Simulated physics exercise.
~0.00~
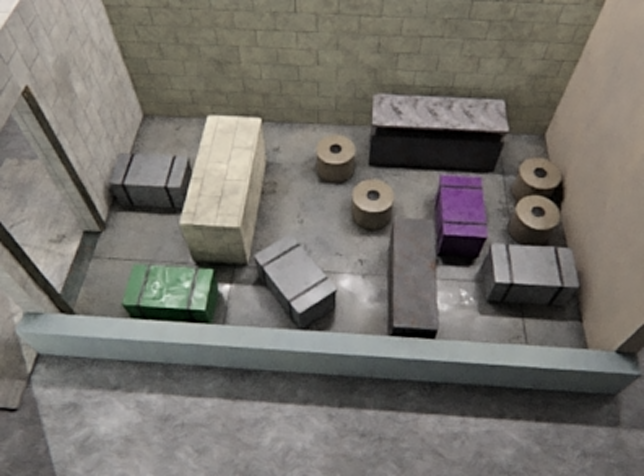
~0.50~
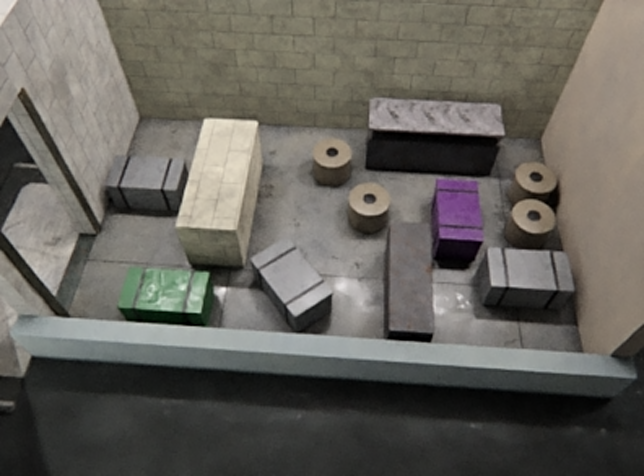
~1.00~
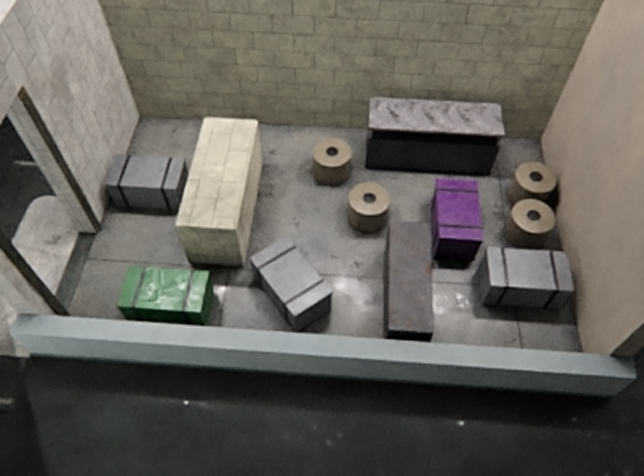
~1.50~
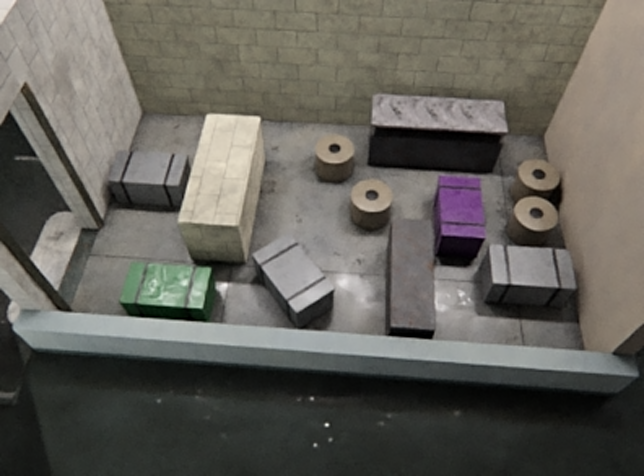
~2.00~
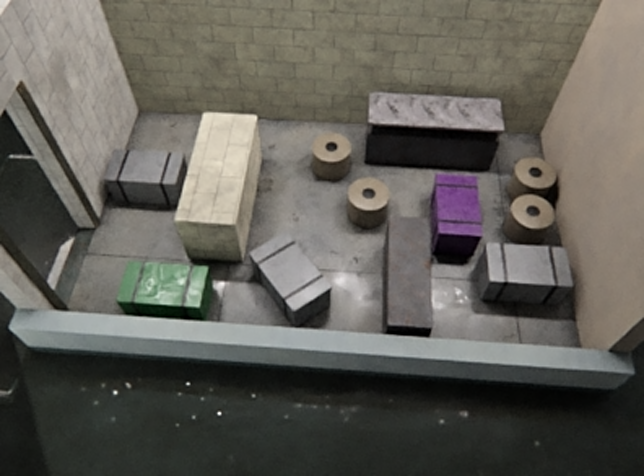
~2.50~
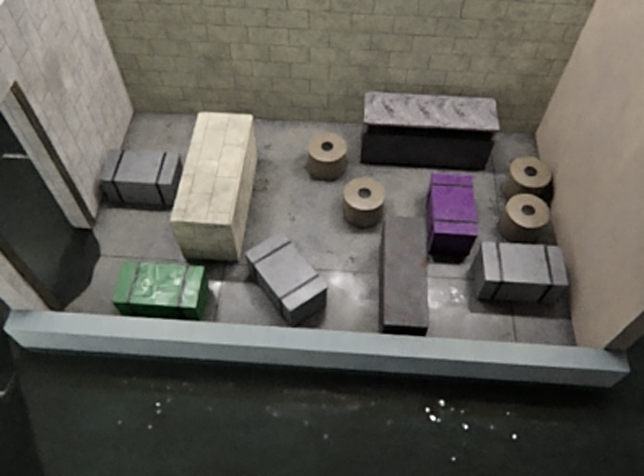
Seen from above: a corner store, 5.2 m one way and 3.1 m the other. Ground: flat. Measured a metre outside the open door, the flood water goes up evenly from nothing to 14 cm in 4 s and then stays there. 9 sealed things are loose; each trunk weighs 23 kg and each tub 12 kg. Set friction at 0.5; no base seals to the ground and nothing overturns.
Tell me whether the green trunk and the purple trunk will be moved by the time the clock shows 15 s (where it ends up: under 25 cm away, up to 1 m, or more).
By that time the green trunk has gone a long distance and the purple trunk has not really moved.
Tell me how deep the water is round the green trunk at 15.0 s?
About 8 cm.
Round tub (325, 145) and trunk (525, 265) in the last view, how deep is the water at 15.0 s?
First about 8 cm, second about 2 cm.
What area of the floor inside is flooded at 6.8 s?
The covered patch comes to about 6.5 m2.
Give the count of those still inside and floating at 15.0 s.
Just then, the number is 4.
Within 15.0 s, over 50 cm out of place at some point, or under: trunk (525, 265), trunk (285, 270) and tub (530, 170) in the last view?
Going one by one, I get below, beyond and below.
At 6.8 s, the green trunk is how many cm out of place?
About 60 cm by then.
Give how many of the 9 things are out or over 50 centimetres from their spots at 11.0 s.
At that time I count 3.
After 3.5 s the green trunk is near (159, 284), 0.0 m from its start, aground; the purple trunk is near (454, 203), 0.0 m from its start, aground; 0 afloat.
After 6.8 s the green trunk is near (229, 293), 0.7 m from its start, afloat; the purple trunk is near (454, 203), 0.0 m from its start, aground; 1 afloat.
After 11.0 s the green trunk is near (340, 246), 1.8 m from its start, afloat; the purple trunk is near (454, 203), 0.0 m from its start, aground; 2 afloat.
After 15.0 s the green trunk is near (269, 173), 1.7 m from its start, afloat; the purple trunk is near (454, 203), 0.0 m from its start, aground; 4 afloat.
